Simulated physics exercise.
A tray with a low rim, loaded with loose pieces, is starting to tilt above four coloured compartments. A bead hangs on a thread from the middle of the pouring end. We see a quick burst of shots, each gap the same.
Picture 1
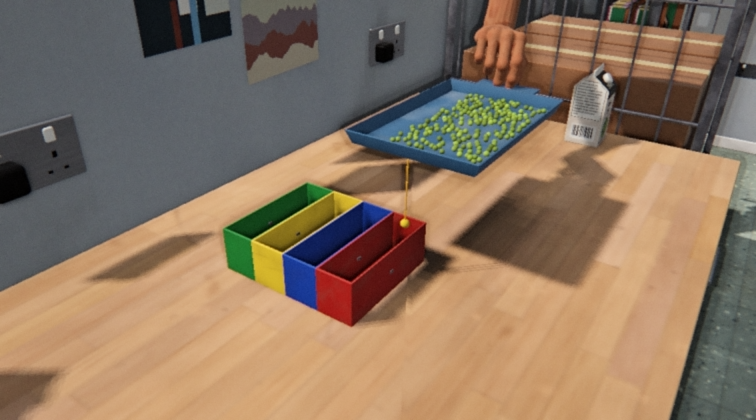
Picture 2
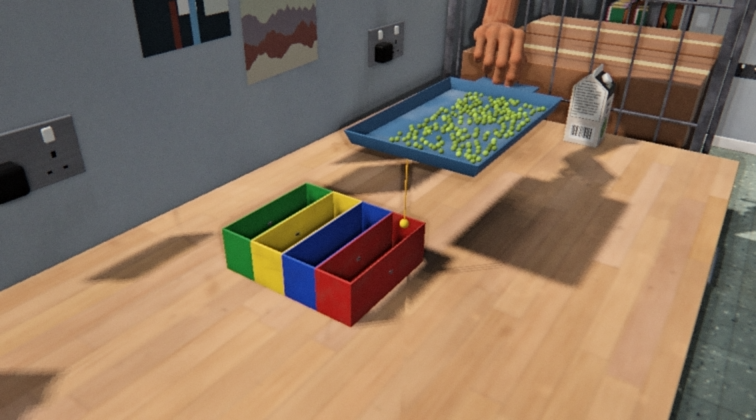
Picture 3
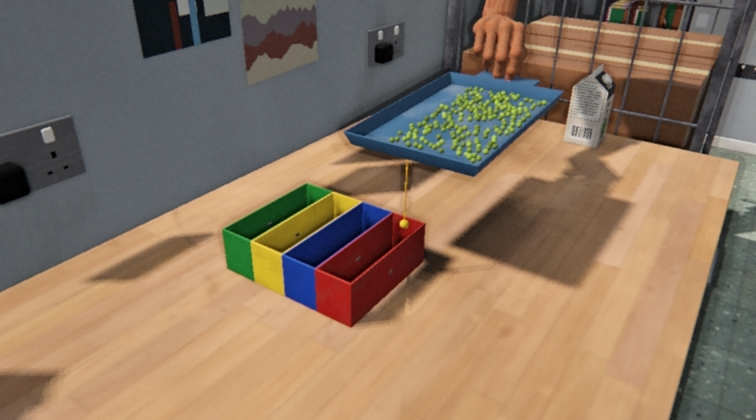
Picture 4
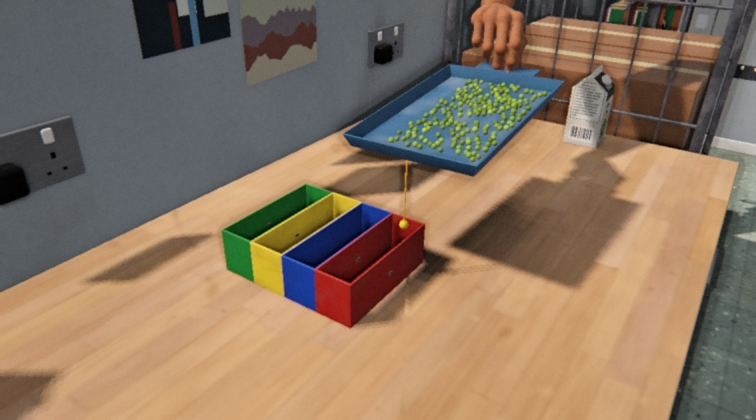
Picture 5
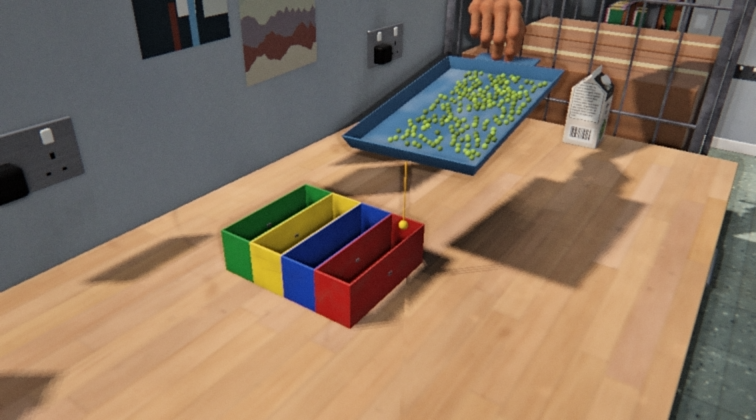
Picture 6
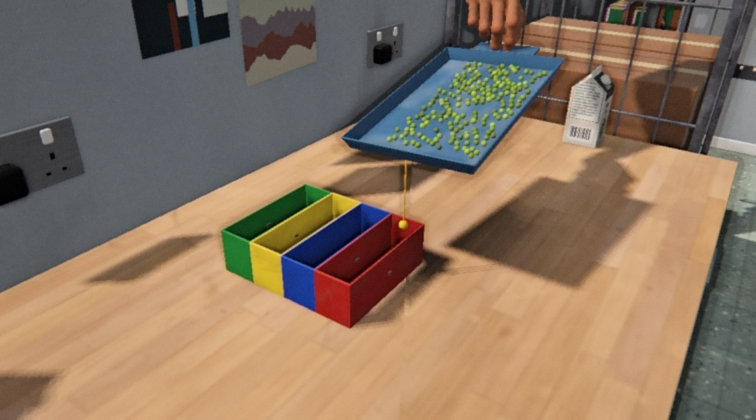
A blue tray of small green peas is held above a wooden table beside a grey wall, seen from above at an angle by a still camera. Below it sit green, yellow, blue and red compartments, left to right, near a hanging yellow bead, with a carton behind. A hand at the far edge slowly tilts the tray slightly towards its near left corner.
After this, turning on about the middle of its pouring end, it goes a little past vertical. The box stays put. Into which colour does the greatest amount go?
The greatest amount goes into blue.
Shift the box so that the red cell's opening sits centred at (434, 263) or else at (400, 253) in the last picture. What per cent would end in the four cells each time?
Estimate: 100 % first, 100 % second.
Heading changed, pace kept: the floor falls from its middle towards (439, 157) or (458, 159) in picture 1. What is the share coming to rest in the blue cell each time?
Lab note: Case 1 near 0 %, case 2 near 0 %.
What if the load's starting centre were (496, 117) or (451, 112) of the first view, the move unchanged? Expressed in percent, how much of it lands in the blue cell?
Roughly 50 per cent, then 60 per cent.
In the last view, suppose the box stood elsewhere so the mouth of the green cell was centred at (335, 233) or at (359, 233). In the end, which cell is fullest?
Going by the two tries in order: That green cell, then that green cell.
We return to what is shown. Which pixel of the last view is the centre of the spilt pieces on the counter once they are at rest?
It centres at roughly (414, 315).
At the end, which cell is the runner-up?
I'd say the red cell.
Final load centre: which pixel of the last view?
Once it all stops, the middle lies near (340, 273).
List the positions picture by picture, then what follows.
The first picture shows corners of the pouring end at (352, 129) and (476, 162), level; middle of the load at (477, 122), dried peas; bead on its thread at (405, 223); green cell at (239, 251); yellow cell at (269, 264); blue cell at (300, 278); red cell at (334, 293).
The second picture shows corners of the pouring end at (351, 130) and (475, 162), level; middle of the load at (476, 121).
The third picture shows corners of the pouring end at (351, 131) and (475, 162), tipped barely, lowest at the left corner; middle of the load at (476, 117).
The fourth picture shows corners of the pouring end at (350, 133) and (474, 162), tipped a little, lowest at the left corner; middle of the load at (476, 112).
The fifth picture shows corners of the pouring end at (349, 134) and (473, 162), tipped a little, lowest at the left corner; middle of the load at (476, 106).
The sixth picture shows corners of the pouring end at (348, 135) and (472, 161), tipped a little, lowest at the left corner; middle of the load at (475, 100); green cell at (238, 252); yellow cell at (267, 266); blue cell at (299, 280); red cell at (333, 295).
Soon, tray tipped steeply; most on the tray; a small part in the blue cell; a stray few in the yellow cell; a stray few in the red cell; a stray few in the green cell; a stray few falling or outside the box.
A while on, tray tipped right over; a small part on the tray; about a third in the blue cell; about a quarter in the red cell; a small part in the yellow cell; a stray few in the green cell; about a quarter falling or outside the box.
Towards the end, tray tipped past a quarter turn; about half in the blue cell; about a quarter in the red cell; a small part in the yellow cell; a stray few in the green cell; a small part falling or outside the box.
Finally, tray tipped past a quarter turn; about half in the blue cell; about a quarter in the red cell; a small part in the yellow cell; a stray few in the green cell; a small part outside the box.
